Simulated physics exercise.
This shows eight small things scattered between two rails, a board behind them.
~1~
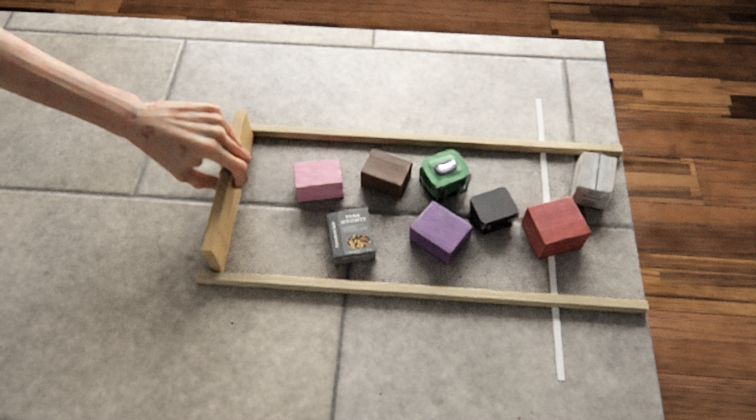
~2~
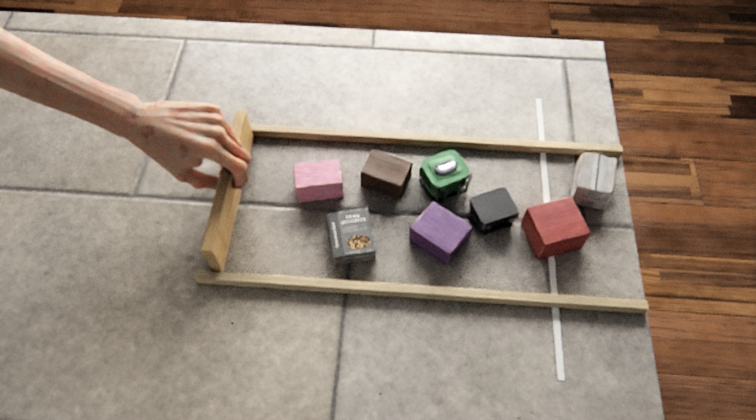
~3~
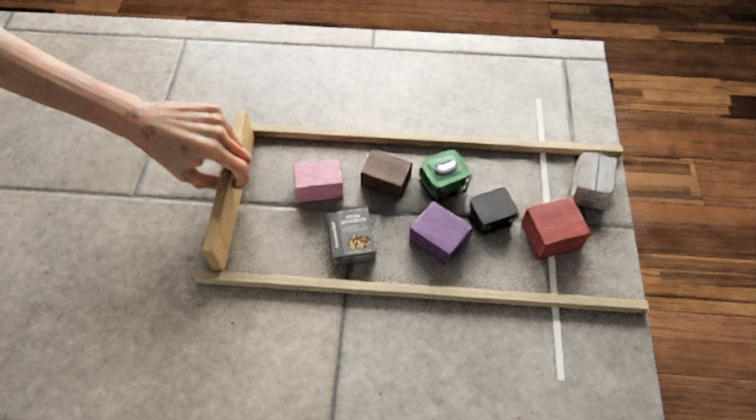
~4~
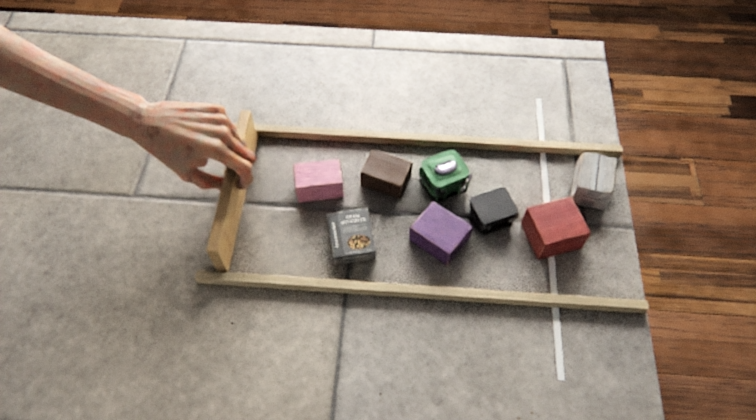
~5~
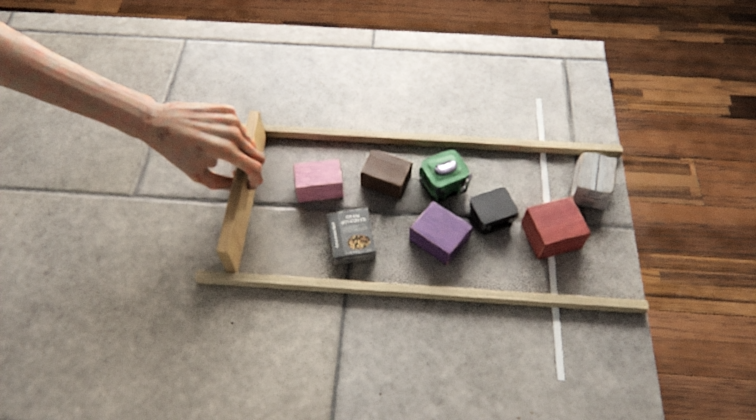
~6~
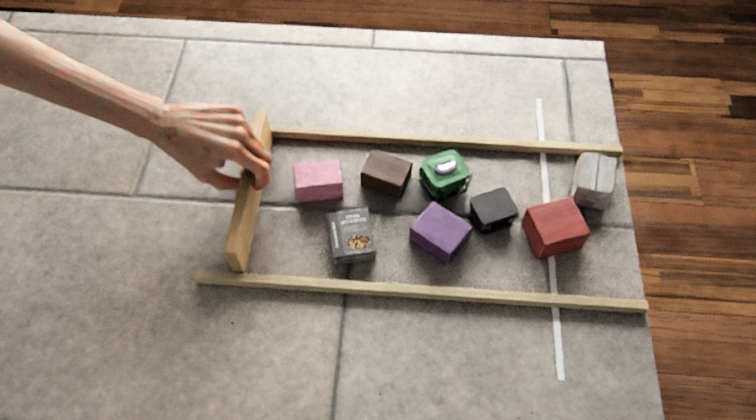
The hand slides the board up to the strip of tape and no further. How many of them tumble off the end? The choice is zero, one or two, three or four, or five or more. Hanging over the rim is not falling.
As it turns out, the number that fall off is one or two.
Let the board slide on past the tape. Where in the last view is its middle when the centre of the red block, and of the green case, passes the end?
For the red block at (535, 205), for the green case at (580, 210).
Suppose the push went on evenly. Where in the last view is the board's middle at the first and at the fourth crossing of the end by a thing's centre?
About (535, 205), then (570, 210).
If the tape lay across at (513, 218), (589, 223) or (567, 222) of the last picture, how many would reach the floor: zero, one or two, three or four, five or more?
Taking them in turn, no fall at all; at least five; either one or two.
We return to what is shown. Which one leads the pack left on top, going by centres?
Foremost is the purple block.
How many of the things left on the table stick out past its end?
The number is 1.
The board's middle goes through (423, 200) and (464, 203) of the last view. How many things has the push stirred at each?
At the one place 6, at the other 7.
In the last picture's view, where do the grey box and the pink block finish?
First (574, 255), then (573, 202).
A little later, none off yet; white box at rest near (593, 181); red block at rest near (555, 228); black case at rest near (492, 211).
When it is over, the number that fall off is one or two; down, red block and white box.
